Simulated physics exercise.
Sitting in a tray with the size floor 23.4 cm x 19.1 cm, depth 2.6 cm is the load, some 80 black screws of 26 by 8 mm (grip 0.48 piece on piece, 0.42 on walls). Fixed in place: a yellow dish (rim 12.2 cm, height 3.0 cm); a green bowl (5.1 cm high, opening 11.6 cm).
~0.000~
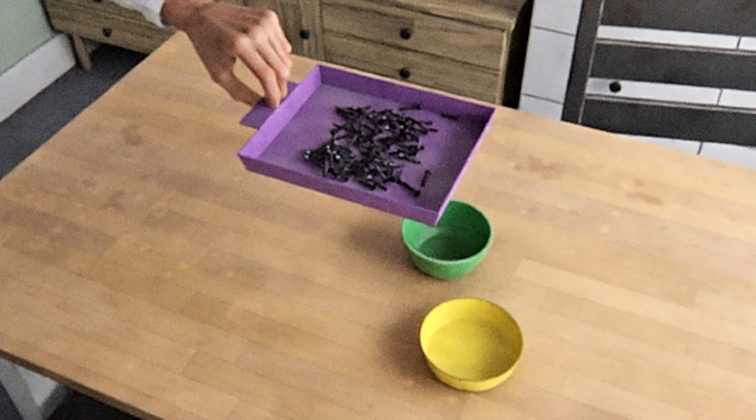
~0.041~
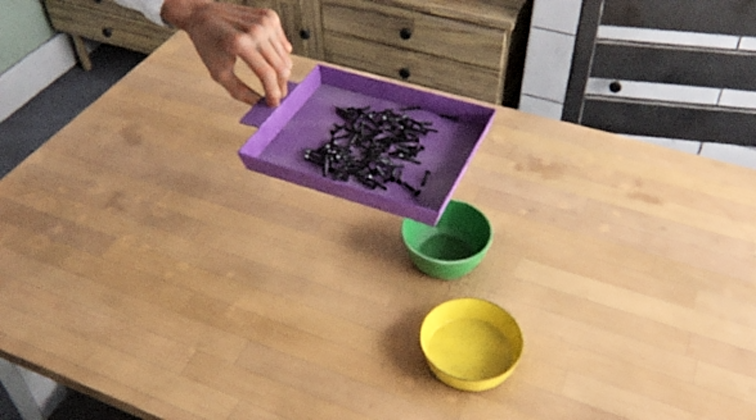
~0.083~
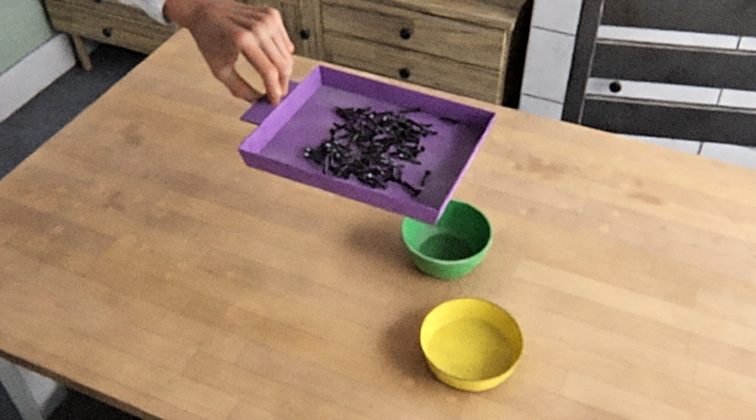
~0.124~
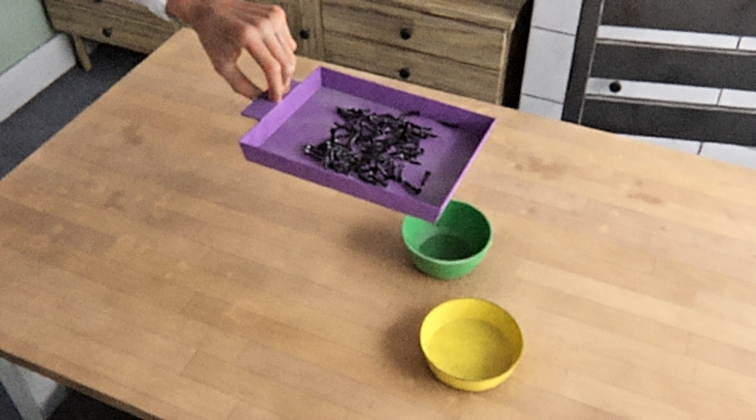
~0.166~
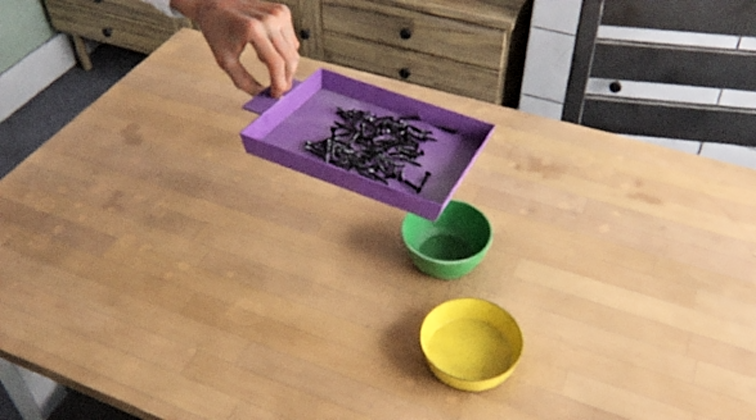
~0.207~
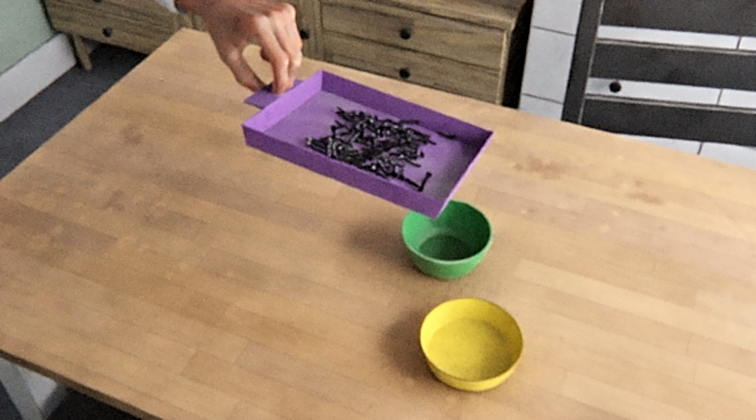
A purple tray of black screws, held by a hand, tilts slightly toward the back right.
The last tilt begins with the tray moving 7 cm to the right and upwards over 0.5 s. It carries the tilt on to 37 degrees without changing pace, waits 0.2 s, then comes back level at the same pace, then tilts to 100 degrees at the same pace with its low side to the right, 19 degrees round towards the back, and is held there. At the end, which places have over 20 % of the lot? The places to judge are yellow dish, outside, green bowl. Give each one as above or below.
Yellow dish - below; outside everything - below; green bowl - above.
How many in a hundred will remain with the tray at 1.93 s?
Roughly 100 per cent.
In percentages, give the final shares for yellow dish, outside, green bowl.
Yellow dish: 0%. Outside: 0%. Green bowl: 100%.
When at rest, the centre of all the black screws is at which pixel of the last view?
Resting centre: Approx. (439, 247) px.
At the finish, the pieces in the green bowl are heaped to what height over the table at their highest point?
3.0 cm, roughly.
After 0.87 s, tilt 24 degrees; tray 100 %; middle of all pieces on or above the table near (420, 140).
After 1.42 s, tilt 20 degrees; tray 100 %; middle of all pieces on or above the table near (444, 124).
Then, at 1.93 s, tilt 72 degrees; tray 100 %; middle of all pieces on or above the table near (450, 179).
After 2.41 s, tilt 100 degrees; tray 5 %, green bowl 90 %; middle of all pieces on or above the table near (438, 241).
At rest (3.3 s), tray 0 %, green bowl 100 %, outside 0 %, yellow dish 0 %.
